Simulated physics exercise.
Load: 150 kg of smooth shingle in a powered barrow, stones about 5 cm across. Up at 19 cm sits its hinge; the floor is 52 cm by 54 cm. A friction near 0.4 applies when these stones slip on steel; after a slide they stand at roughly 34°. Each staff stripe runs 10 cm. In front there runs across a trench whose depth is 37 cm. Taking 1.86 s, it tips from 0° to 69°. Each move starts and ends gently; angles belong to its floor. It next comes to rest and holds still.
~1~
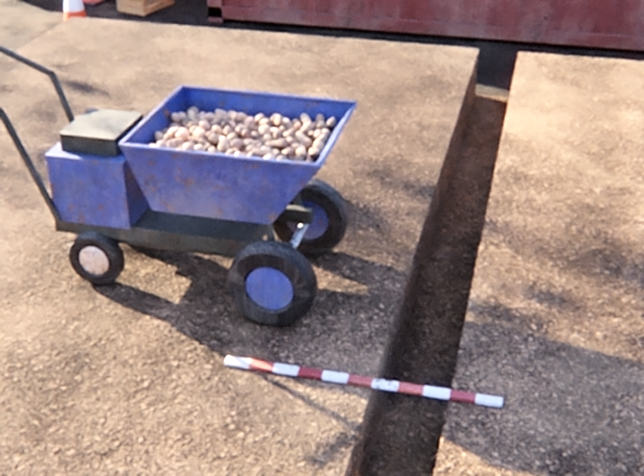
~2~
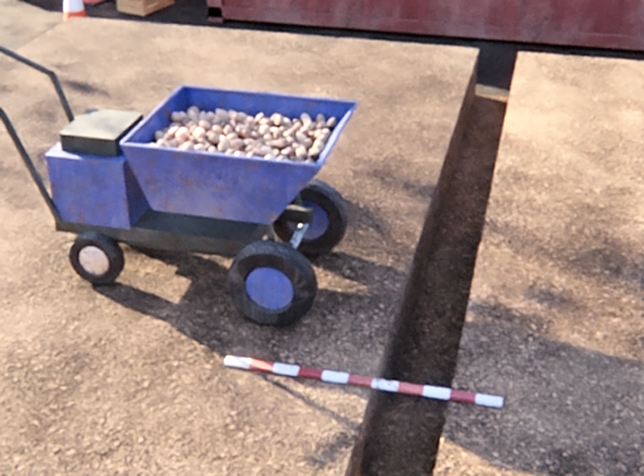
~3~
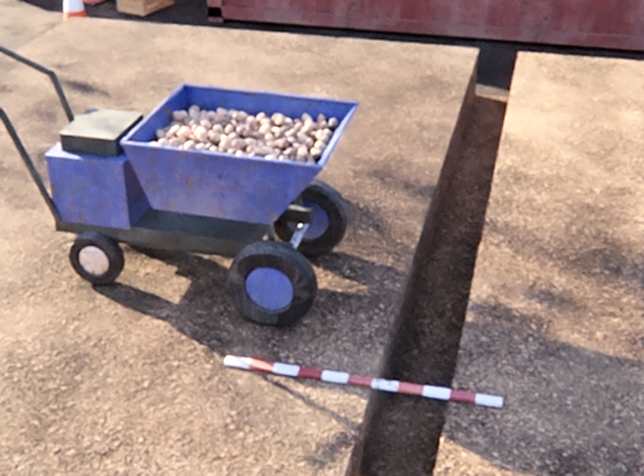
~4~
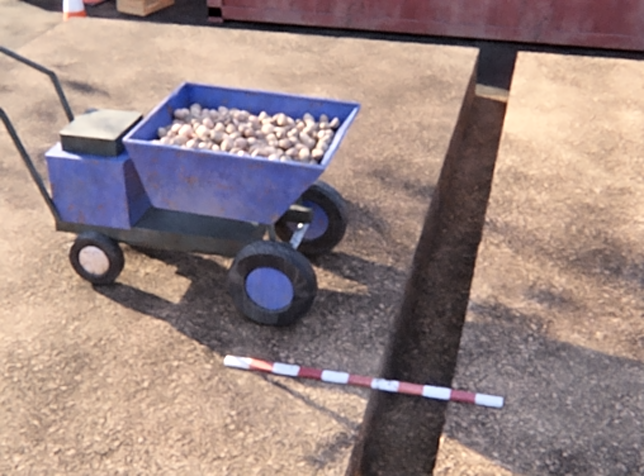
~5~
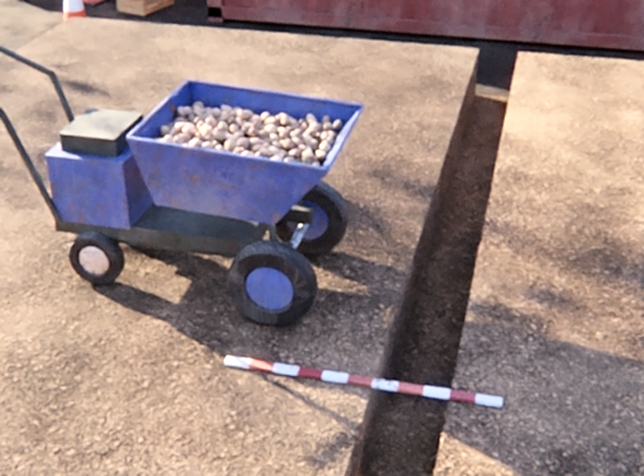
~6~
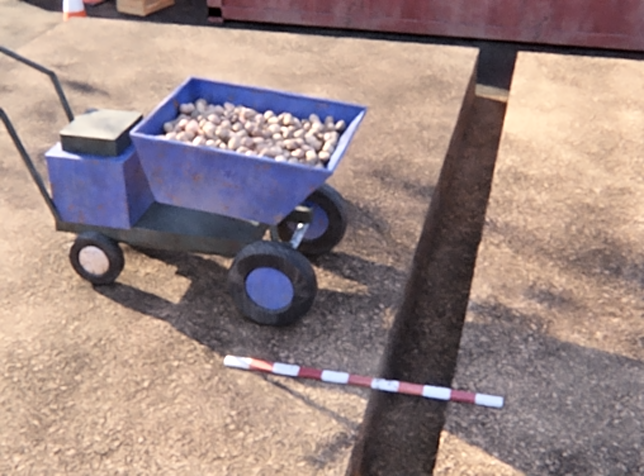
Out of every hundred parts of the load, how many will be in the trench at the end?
Close to 60 in every hundred.
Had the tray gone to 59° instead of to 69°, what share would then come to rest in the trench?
Roughly 50 per cent would end in the trench.
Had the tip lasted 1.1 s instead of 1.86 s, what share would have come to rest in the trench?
Probably about 50 in a hundred.
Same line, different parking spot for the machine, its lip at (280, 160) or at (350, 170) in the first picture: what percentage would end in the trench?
First spot about 95, second spot about 35 per cent.
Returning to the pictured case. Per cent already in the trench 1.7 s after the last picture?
About 25 per cent by then.
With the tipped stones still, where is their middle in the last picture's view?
I'd put it close to (455, 347).
Then, 1.1 s after the last picture the floor is at 58°, 98 % in the tray, 2 % in the trench; the foremost stones are at (447, 261).
Then, 1.7 s after the last picture the floor is at 69°, 46 % in the tray, 25 % in the trench, 29 % past the trench; the foremost stones are at (592, 333).
Then, 2.0 s after the last picture the floor is at 69°, 22 % in the tray, 37 % in the trench, 41 % past the trench; the foremost stones are past the picture's edge.
Then, 4.0 s after the last picture the floor is at 69°, 0 % in the tray, 60 % in the trench, 40 % past the trench; the foremost stones are past the picture's edge.
